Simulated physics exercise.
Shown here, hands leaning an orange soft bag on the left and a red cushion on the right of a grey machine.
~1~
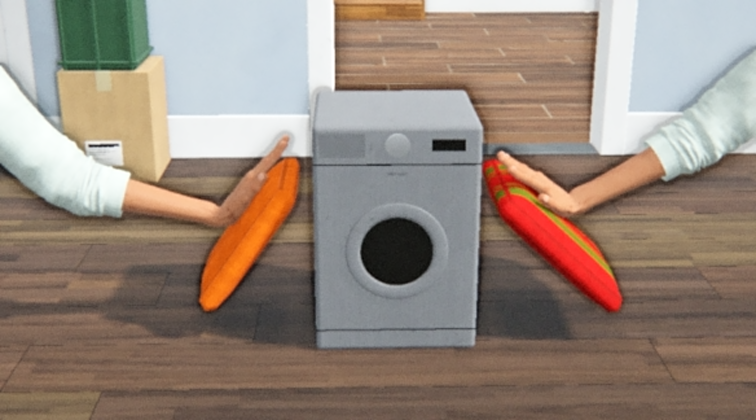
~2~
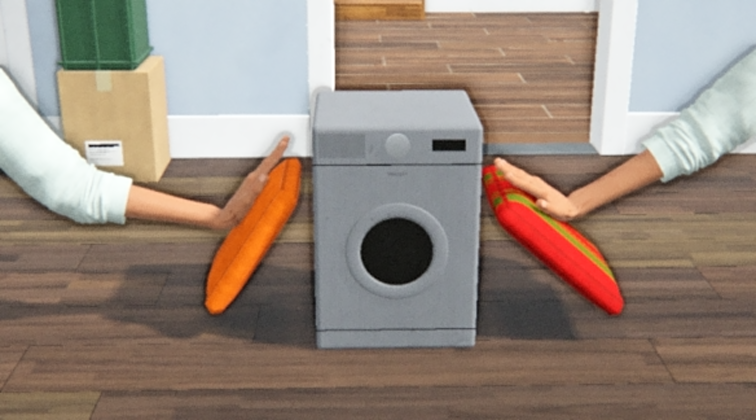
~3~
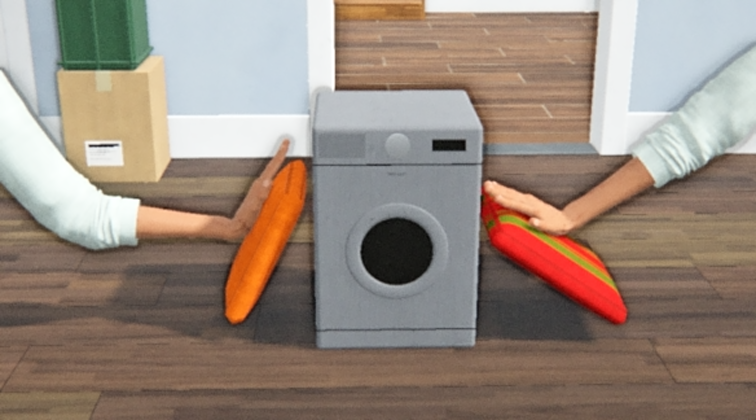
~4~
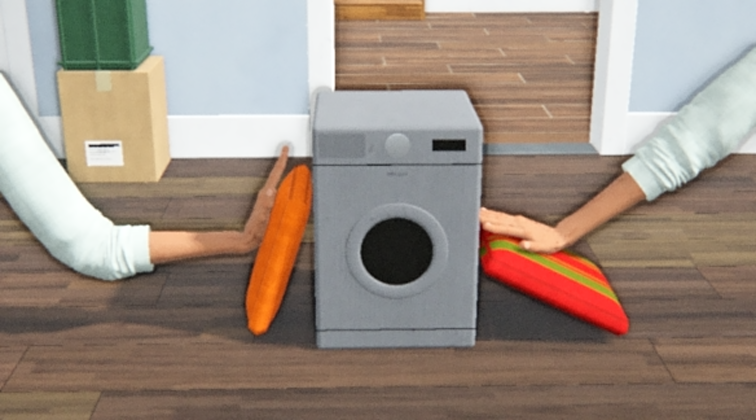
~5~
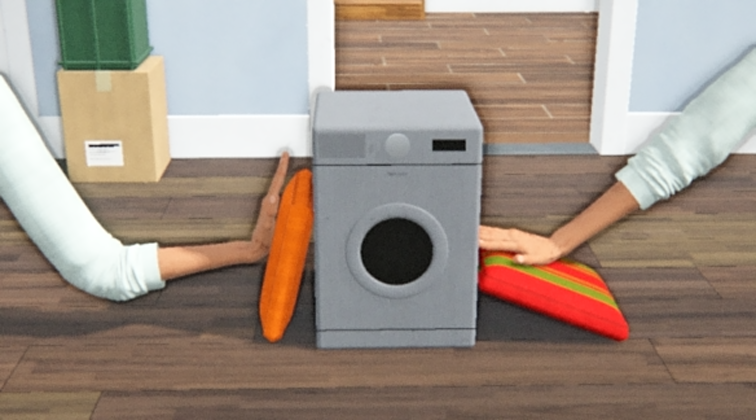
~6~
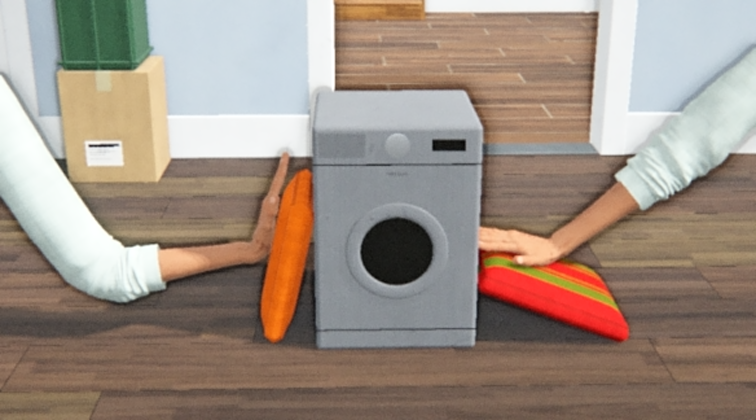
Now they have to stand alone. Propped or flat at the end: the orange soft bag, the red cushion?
As it turns out, the orange soft bag keeps leaning; the red cushion slumps to the floor.
Then, 0.20 s later than the last view, soft bag against the side near (290, 255); cushion flat on the floor near (544, 298).
Finally, soft bag against the side near (290, 255); cushion flat on the floor near (544, 301). The orange soft bag holds its lean and the red cushion slides down flat.
